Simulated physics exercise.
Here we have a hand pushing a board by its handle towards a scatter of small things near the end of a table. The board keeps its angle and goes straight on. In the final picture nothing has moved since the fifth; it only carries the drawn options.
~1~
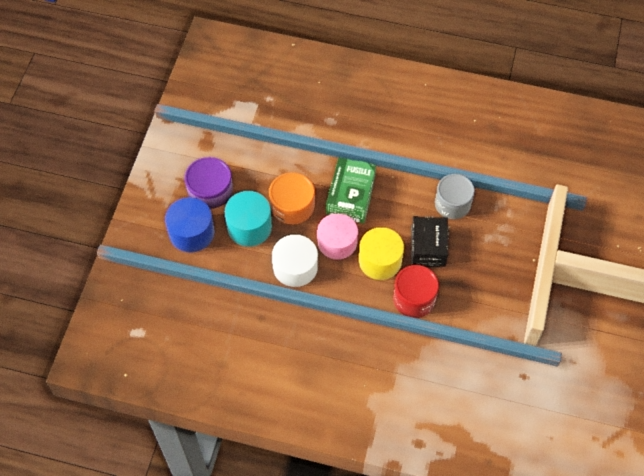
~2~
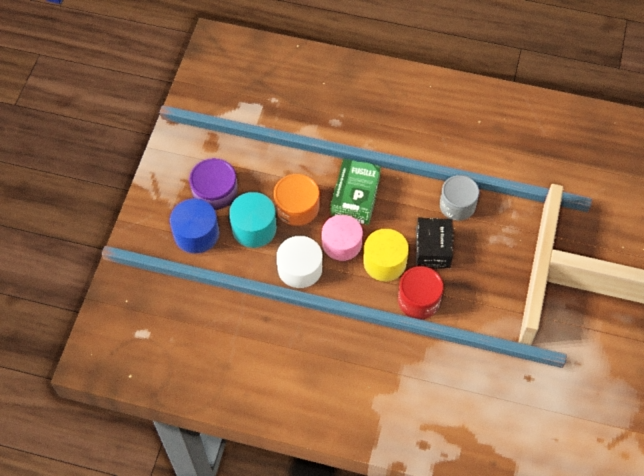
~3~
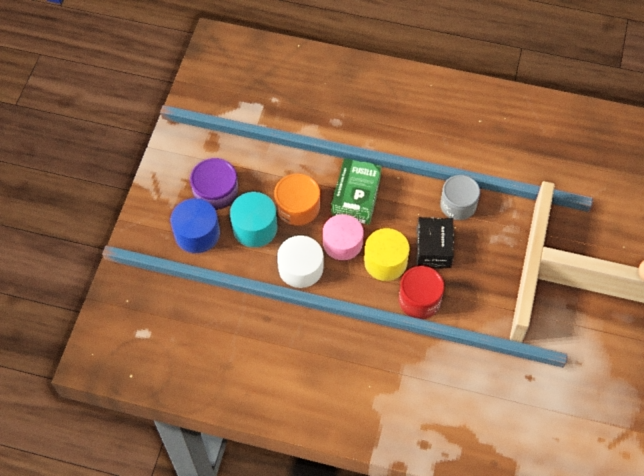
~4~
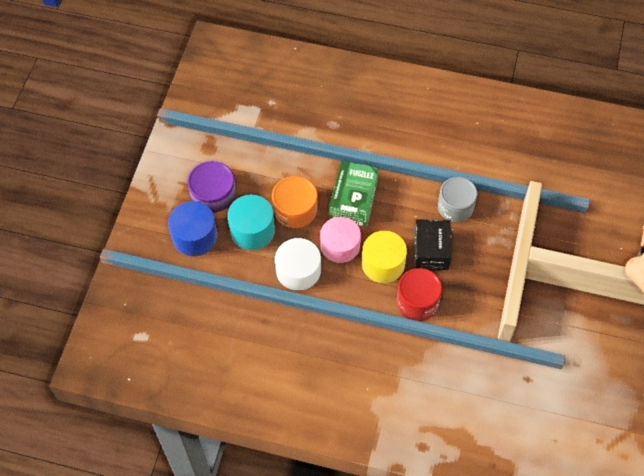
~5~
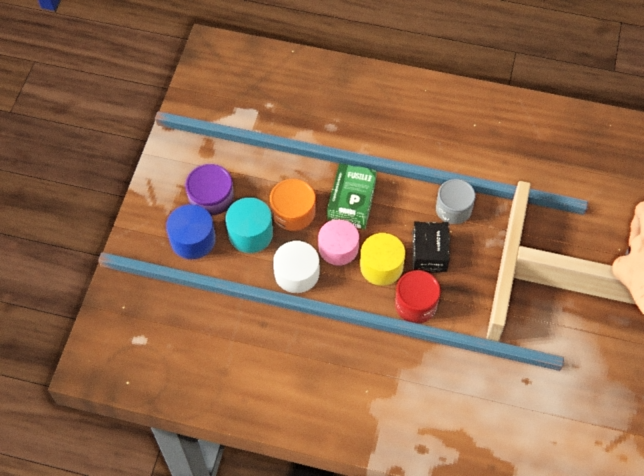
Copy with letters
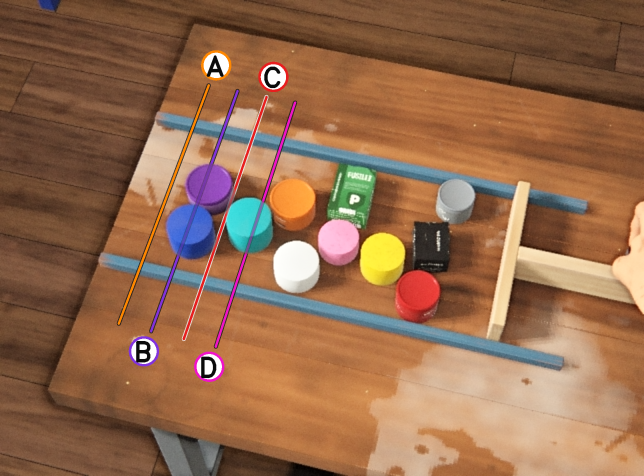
The clip opens on small tubs, a green packet and a black packet scattered between two blue strips on a wooden table, with a wooden board to their right. The board slides slowly left towards them, and a hand comes into view gripping its handle, while the small things stay in place.
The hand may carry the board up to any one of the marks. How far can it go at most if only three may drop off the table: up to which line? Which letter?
C.
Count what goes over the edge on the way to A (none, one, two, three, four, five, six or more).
Six or more.
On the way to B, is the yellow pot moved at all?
By then, yes.
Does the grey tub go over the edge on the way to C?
No.
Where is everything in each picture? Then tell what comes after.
In the first picture, red jar (416, 292); green packet (351, 190); white pot (295, 261).
In the second picture, board (546, 254); grey tub (460, 198).
In the third picture, board (537, 251); pink pot (343, 238).
In the fourth picture, board (524, 250); black packet (432, 245).
In the fifth picture, board (512, 250); yellow pot (383, 260); blue tin (191, 232); red jar (417, 297).
On the marked copy, A at (167, 197); B at (197, 204); C at (228, 210); D at (258, 217).
Following C. Soon after the start, board (408, 228); red jar (366, 289); orange tub (289, 201).
Later, board (307, 206); purple jar (184, 192); blue tin (169, 234).
In the end, board (230, 189); purple jar over the edge; blue tin over the edge; two fallen.
As for the rest, A drops seven; B drops four; D is within the limit but short.
